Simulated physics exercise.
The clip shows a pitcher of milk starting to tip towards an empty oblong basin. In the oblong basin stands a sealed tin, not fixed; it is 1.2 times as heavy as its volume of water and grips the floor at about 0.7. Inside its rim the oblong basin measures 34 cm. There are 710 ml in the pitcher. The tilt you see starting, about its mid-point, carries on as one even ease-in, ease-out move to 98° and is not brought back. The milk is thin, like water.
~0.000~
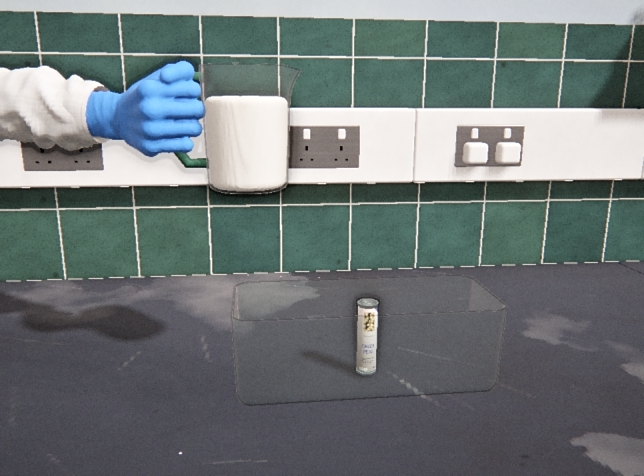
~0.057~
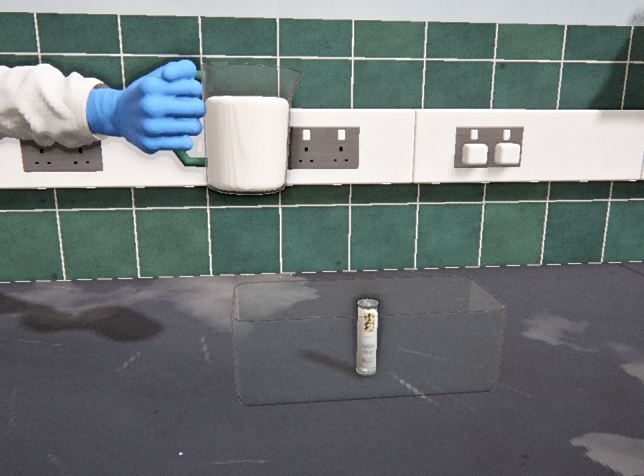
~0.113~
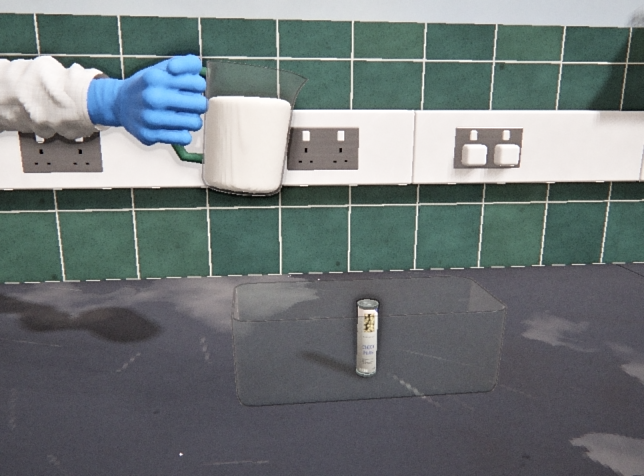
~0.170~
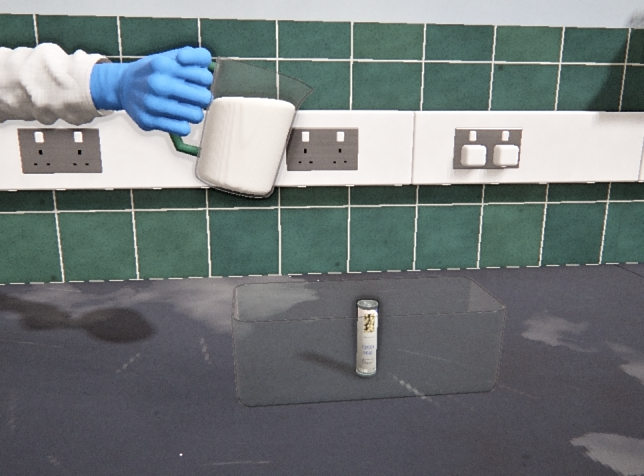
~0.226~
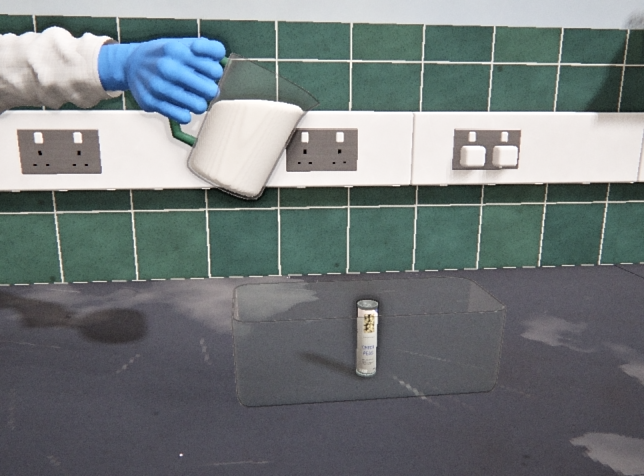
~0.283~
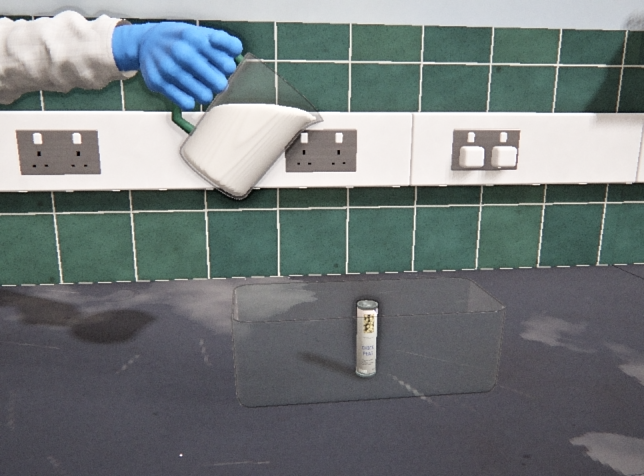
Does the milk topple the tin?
It stays up.
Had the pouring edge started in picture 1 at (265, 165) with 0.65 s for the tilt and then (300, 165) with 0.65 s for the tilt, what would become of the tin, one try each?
First it stays up; then it goes over.
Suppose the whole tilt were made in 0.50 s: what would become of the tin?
The tin stays up.
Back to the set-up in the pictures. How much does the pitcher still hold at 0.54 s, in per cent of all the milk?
Some 70 per cent.
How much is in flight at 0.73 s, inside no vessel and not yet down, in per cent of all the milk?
Near 30 in a hundred.
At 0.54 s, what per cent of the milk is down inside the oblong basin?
Near 3 in a hundred.
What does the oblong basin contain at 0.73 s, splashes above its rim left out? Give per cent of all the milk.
Near 40 in a hundred.
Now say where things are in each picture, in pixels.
It leans 0°; its right rim is at (301, 69); the milk meets the walls at (205, 99) and (287, 99); the oblong basin's rim runs from (233, 302) to (488, 292); the tin's top is at (368, 306), in the first picture.
It leans 2°; its right rim is at (303, 72); the milk meets the walls at (206, 100) and (288, 101), in the second picture.
It leans 7°; its right rim is at (308, 78); the milk meets the walls at (208, 99) and (291, 103), in the third picture.
It leans 16°; its right rim is at (314, 88); the milk meets the walls at (211, 104) and (295, 104), in the fourth picture.
It leans 27°; its right rim is at (320, 102); the milk meets the walls at (205, 120) and (303, 107), in the fifth picture.
It leans 39°; its right rim is at (324, 120); the milk meets the walls at (197, 129) and (315, 114), in the sixth picture.
Then, 0.54 s in, the tilt is 92° and 71 per cent is still to pour; the tin stands where it began.
Then, 0.73 s in, the tilt is 98° and 30 per cent is still to pour; the tin stands where it began.
Then, 0.93 s in, the tilt is 98° and 10 per cent is still to pour; the tin stands where it began.
Then, 1.15 s in, the tilt is 98° and 2 per cent is still to pour; the tin stands where it began.
Finally, the tin stands where it began.
